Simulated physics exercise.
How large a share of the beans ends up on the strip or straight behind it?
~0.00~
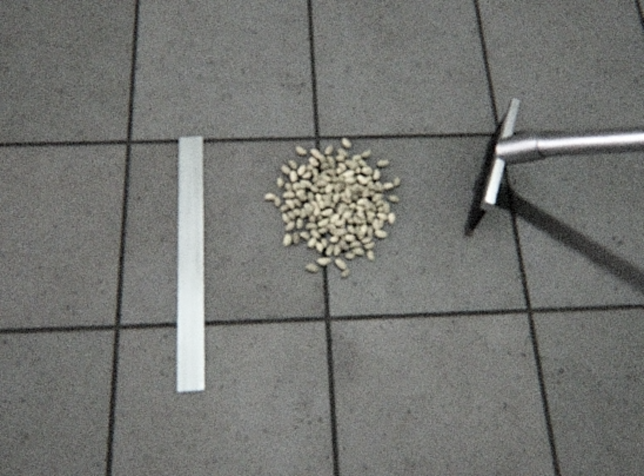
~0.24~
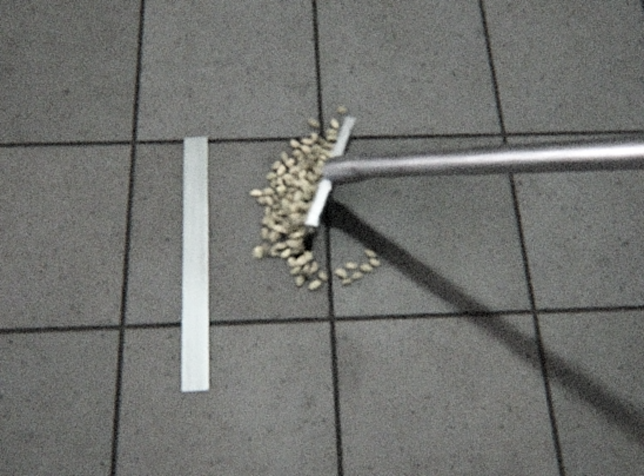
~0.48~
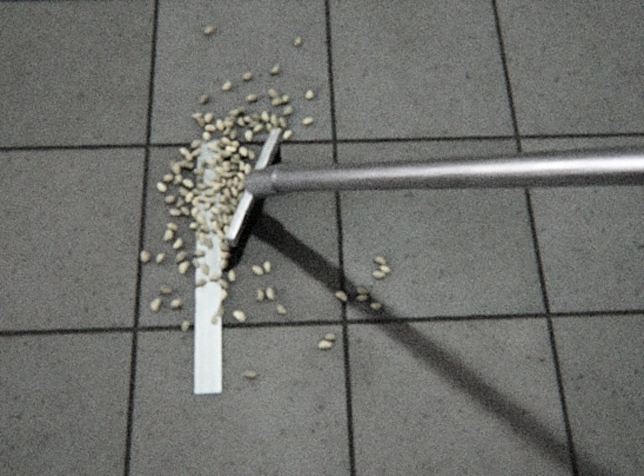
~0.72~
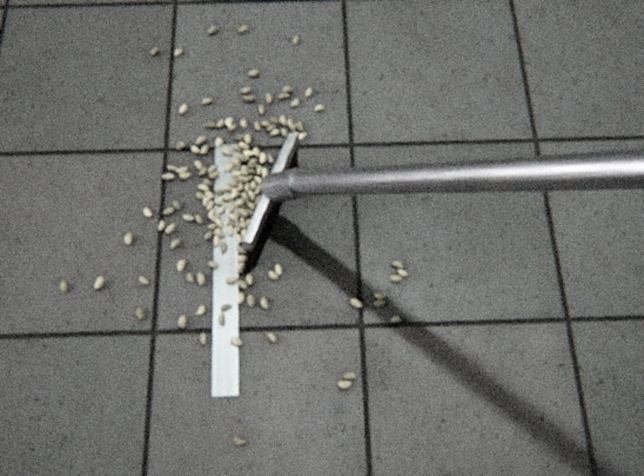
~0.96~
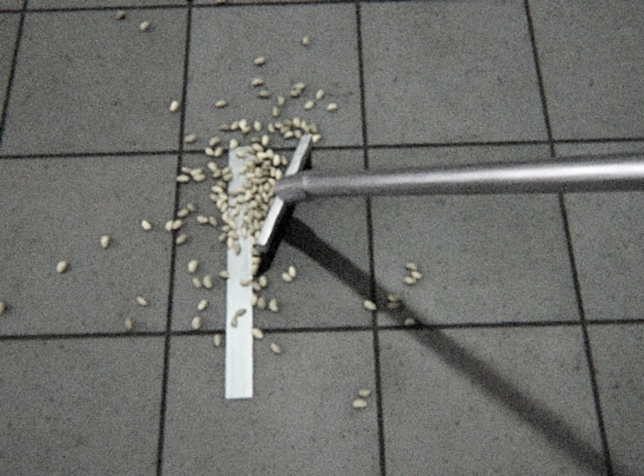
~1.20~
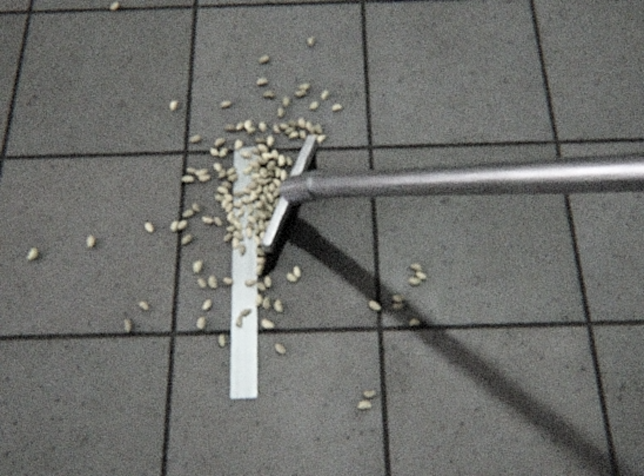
A large share, roughly a third of the beans, ends up on the strip or straight behind it. The rest lie elsewhere on the tiles.
On a grey tiled floor, a loose heap of white beans lies between a pale, flat strip on the left and a slanted squeegee on the right. The squeegee, pushed by its long metal handle, sweeps left into the heap and bunches the beans along its blade, leaving a few behind. It drives them onto the upper part of the strip and stops just short of it, while the view pans slightly left. Loose beans scatter above, below and farther left. At the end, a dense cluster covers the strip's upper part beside the still blade, with stragglers all around.
